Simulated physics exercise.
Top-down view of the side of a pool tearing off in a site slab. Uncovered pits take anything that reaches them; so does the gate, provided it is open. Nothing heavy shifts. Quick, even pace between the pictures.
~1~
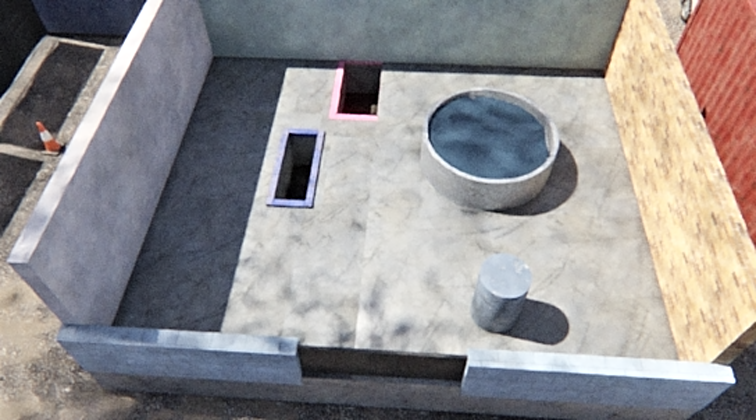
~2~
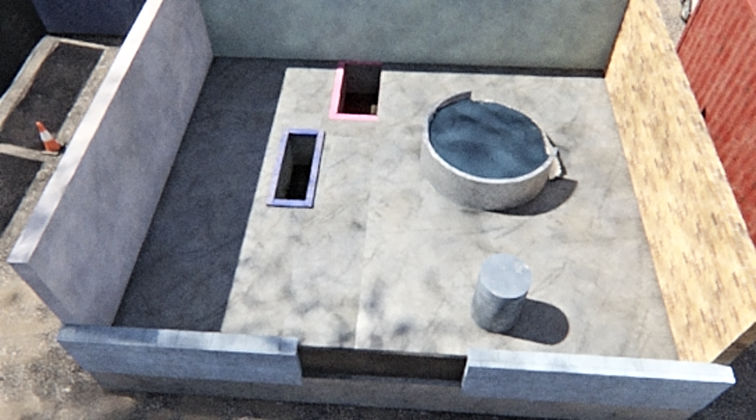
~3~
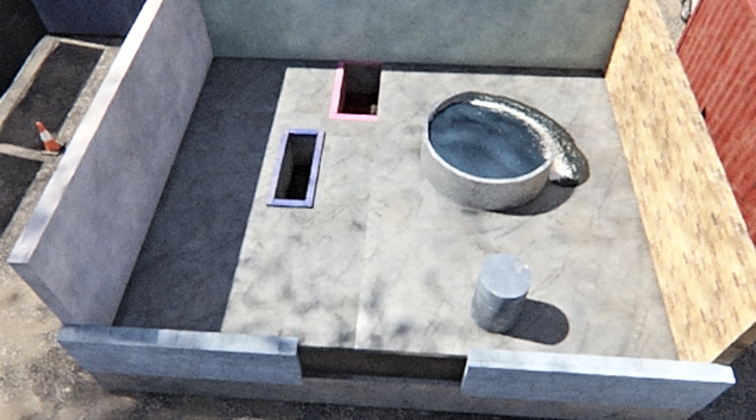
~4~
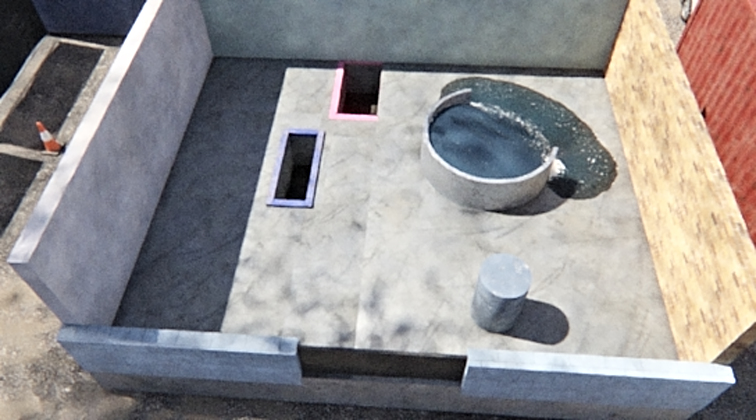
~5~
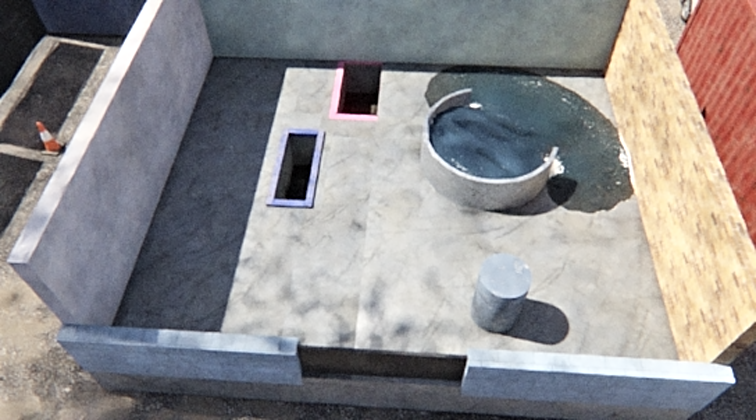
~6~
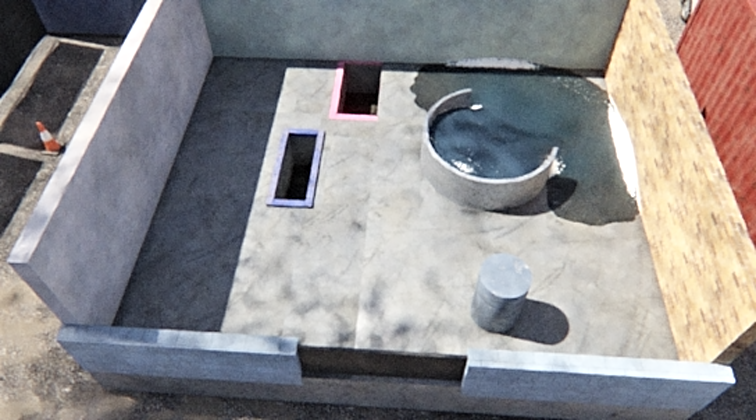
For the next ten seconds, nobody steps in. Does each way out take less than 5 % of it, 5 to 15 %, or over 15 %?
The gate will capture a light share below five per cent; the blue pit will capture a light share below five per cent; the pink pit will capture a heavy share beyond fifteen per cent.
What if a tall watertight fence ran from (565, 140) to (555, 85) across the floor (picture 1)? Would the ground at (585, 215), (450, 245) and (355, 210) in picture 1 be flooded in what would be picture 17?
Taken in turn, the three points are soaked, unsoaked and unsoaked.
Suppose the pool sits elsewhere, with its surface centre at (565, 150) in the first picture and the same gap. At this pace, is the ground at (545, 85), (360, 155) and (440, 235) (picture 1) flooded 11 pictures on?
Okay, first one got wet, second one high and dry, last one high and dry.
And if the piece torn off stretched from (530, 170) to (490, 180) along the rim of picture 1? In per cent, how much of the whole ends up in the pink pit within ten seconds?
For pink, roughly 0 in a hundred.
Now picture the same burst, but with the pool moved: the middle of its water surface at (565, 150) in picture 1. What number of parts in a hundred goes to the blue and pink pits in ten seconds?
After ten seconds: Blue pit at 4 percent, pink pit at 45 percent.
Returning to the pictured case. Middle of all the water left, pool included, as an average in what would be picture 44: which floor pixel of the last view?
That puts it at around (512, 178).
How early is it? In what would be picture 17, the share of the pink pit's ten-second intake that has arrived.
About 5 per cent.
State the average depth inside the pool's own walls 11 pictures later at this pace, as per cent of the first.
Somewhere near 30 %, give or take.
A moment on, water covers 20 % of the floor; the gate 0 %, the blue pit 0 %, the pink pit 0 %.
Next, water covers 25 % of the floor; the gate 0 %, the blue pit 0 %, the pink pit 1 %.
Then, water covers 35 % of the floor; the gate 0 %, the blue pit 0 %, the pink pit 5 %.
Later, water covers 45 % of the floor; the gate 0 %, the blue pit 0 %, the pink pit 23 %.
In the end, water covers 70 % of the floor; the gate 0 %, the blue pit 0 %, the pink pit 34 %.
